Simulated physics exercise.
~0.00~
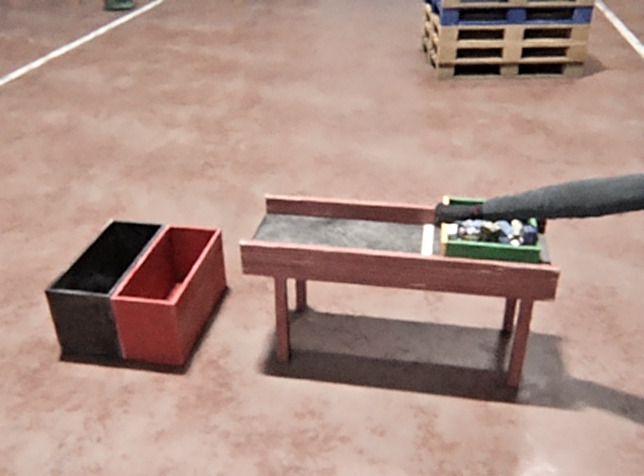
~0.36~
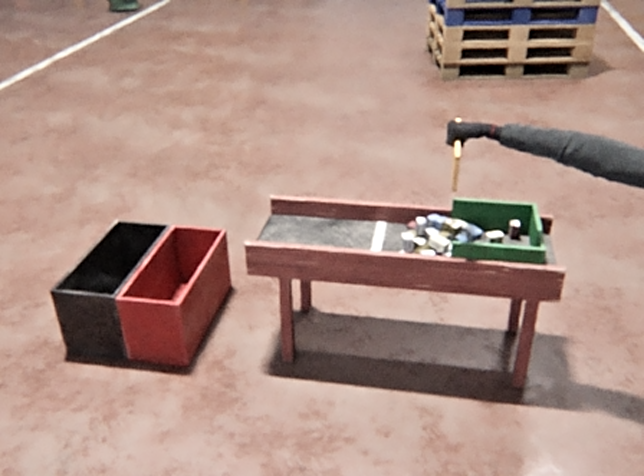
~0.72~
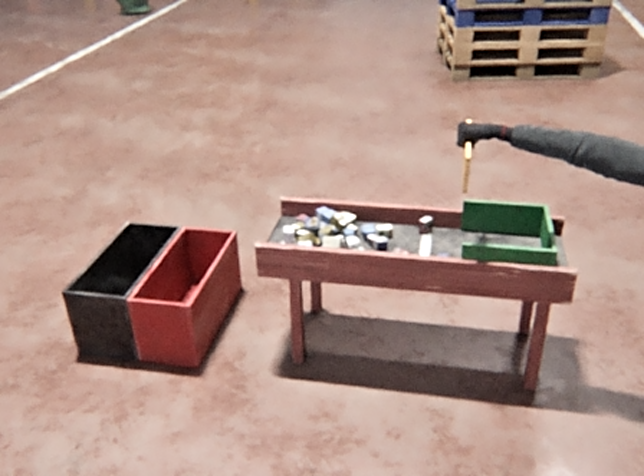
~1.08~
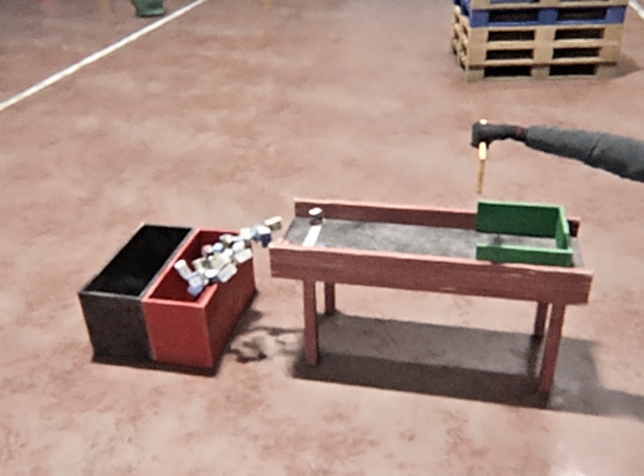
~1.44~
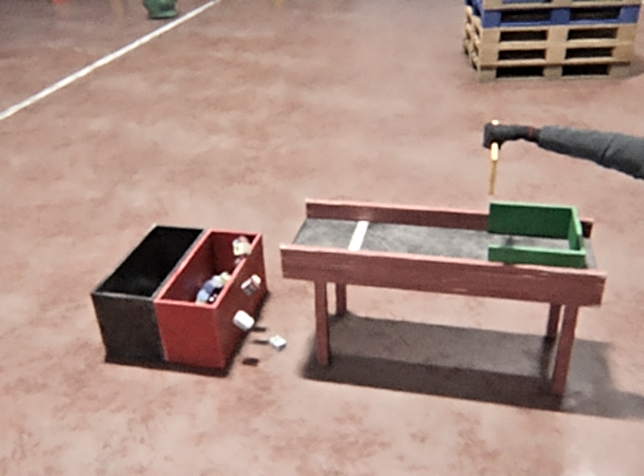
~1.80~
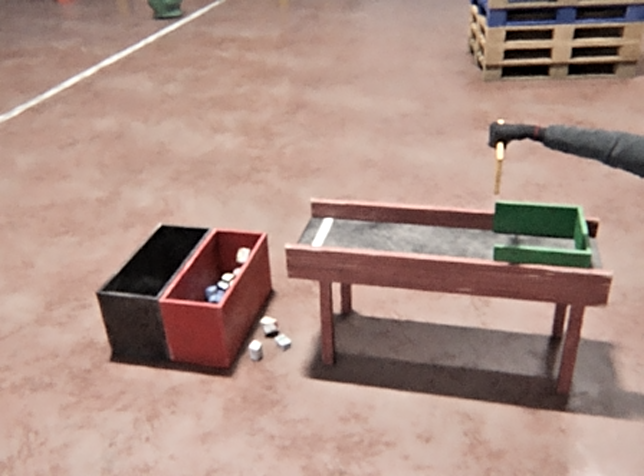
On a reddish concrete floor, a gloved hand lifted a gate from a green pen and a belt carried a heap of small cartons left, tipping them off its end; most landed in the red box, while a few ended up on the ground beside it.
